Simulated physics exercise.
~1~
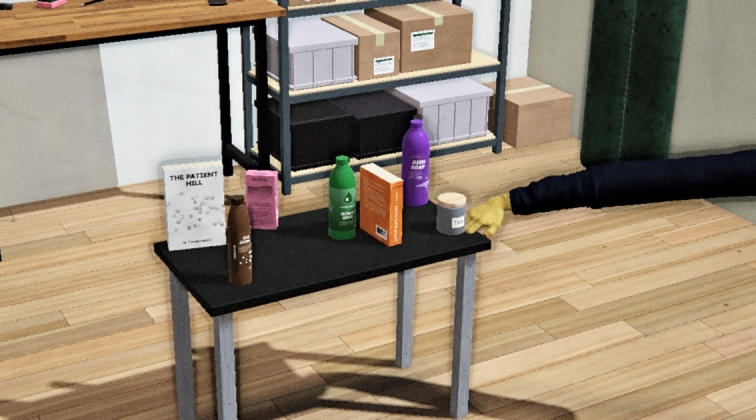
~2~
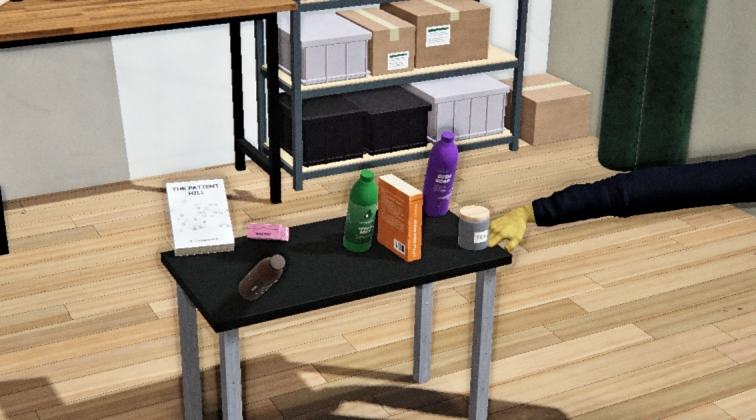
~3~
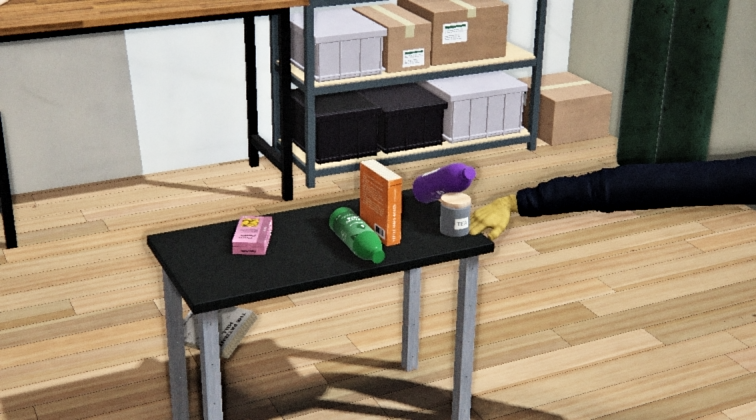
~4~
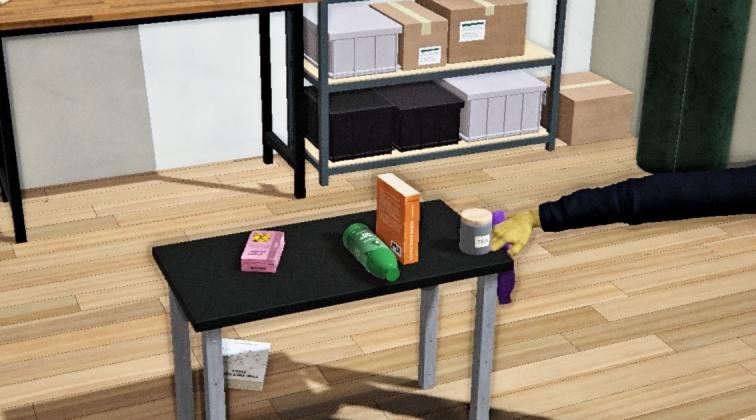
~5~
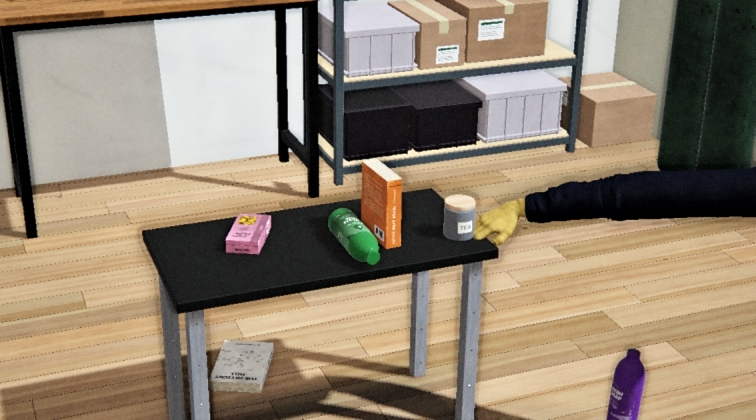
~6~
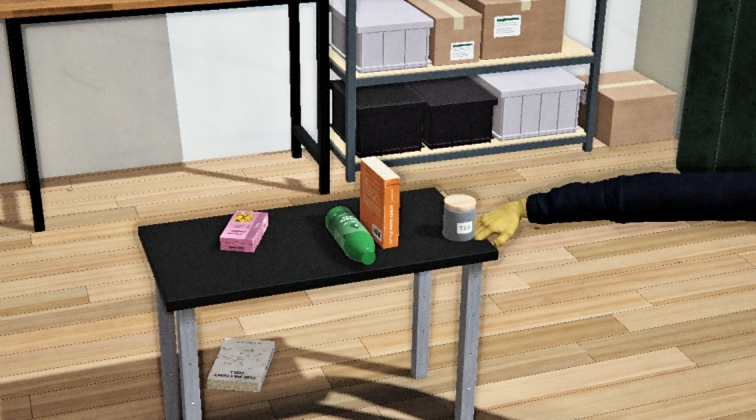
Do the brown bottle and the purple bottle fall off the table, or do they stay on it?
Both fall off the table. The brown bottle tips over and is soon gone from the tabletop, and the purple bottle topples and drops off the right side to the floor.
